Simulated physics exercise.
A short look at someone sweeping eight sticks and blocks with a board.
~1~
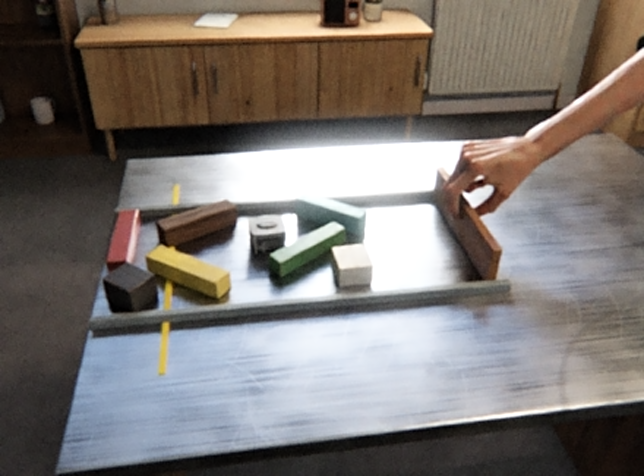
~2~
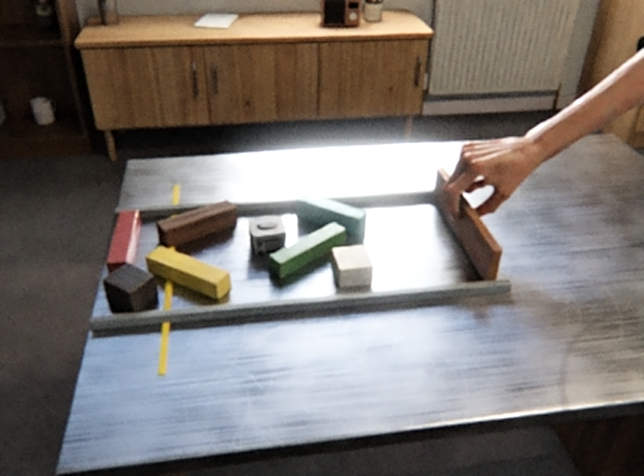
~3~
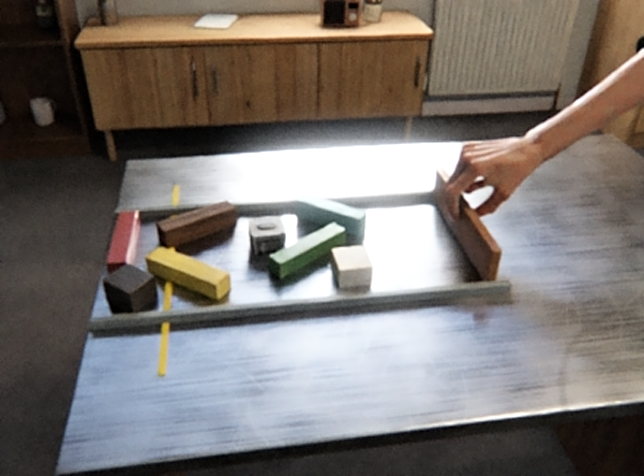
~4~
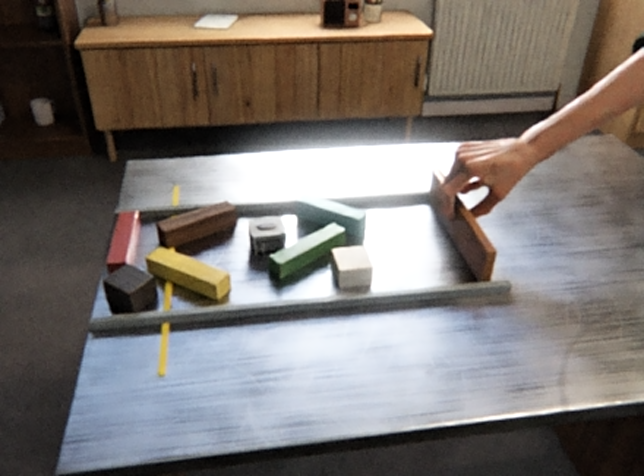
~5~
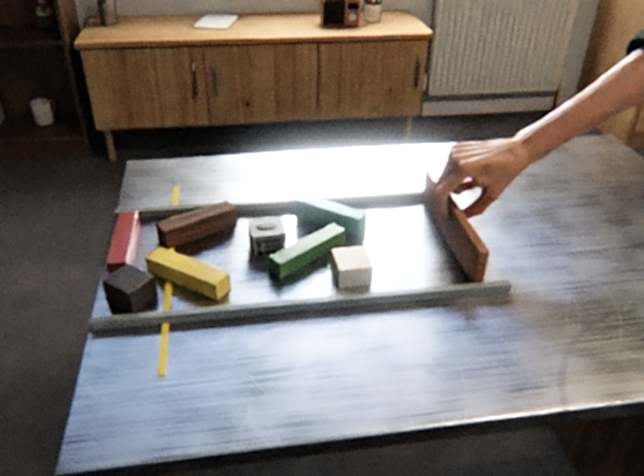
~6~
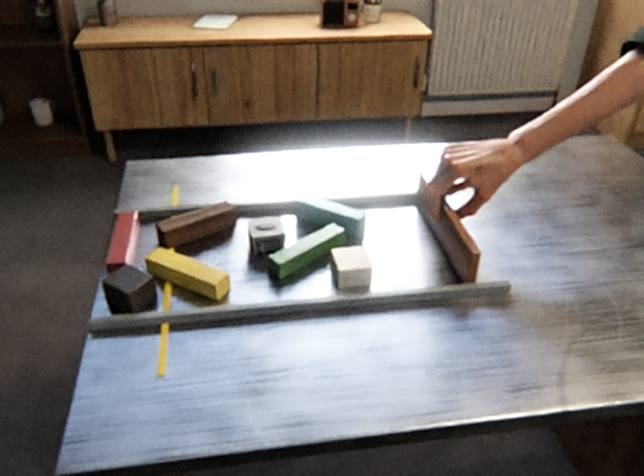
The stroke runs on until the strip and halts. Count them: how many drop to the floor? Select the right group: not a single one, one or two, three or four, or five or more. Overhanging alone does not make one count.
Off the edge go more than two but under five.
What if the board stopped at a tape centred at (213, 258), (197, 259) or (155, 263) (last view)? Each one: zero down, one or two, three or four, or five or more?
Try 1 - one to two; try 2 - 1 or 2; try 3 - three or four.
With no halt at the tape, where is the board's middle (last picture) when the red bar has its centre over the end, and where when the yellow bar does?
Red bar: (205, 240); yellow bar: (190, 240).
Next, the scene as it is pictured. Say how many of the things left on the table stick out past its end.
Things overhanging at the end: 2.
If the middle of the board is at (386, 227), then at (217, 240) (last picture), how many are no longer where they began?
Moved so far: 0, then 8.
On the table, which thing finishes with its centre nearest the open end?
The brown stick is it.
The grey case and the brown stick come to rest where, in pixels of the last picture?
In the last picture the grey case sits at (133, 246) while the brown stick sits at (118, 230).
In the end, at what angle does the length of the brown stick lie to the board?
Misalignment: Close to 40°.
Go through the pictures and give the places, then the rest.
In the first picture, red bar (124, 242); black block (131, 287); yellow bar (188, 271); board (463, 220); tape (171, 260).
In the second picture, black block (131, 288); board (463, 221).
In the third picture, yellow bar (188, 272); green bar (308, 249).
In the fourth picture, red bar (124, 243); brown stick (198, 224).
In the fifth picture, black block (131, 289); white block (352, 266).
In the sixth picture, red bar (124, 243); black block (130, 289); yellow bar (187, 273); board (444, 223); tape (170, 261).
Early on, none off yet; red bar at rest near (124, 243); black block at rest near (130, 289); yellow bar at rest near (187, 273).
A while later, none off yet; red bar at rest near (124, 243); black block at rest near (130, 289); yellow bar moving near (181, 276).
Further along, none off yet; red bar travelled a little near (111, 243); black block leaning a little near (81, 297); yellow bar travelled about its own width near (116, 284).
Finally, the number that fall off is three or four; lost, yellow bar, black block and red bar.
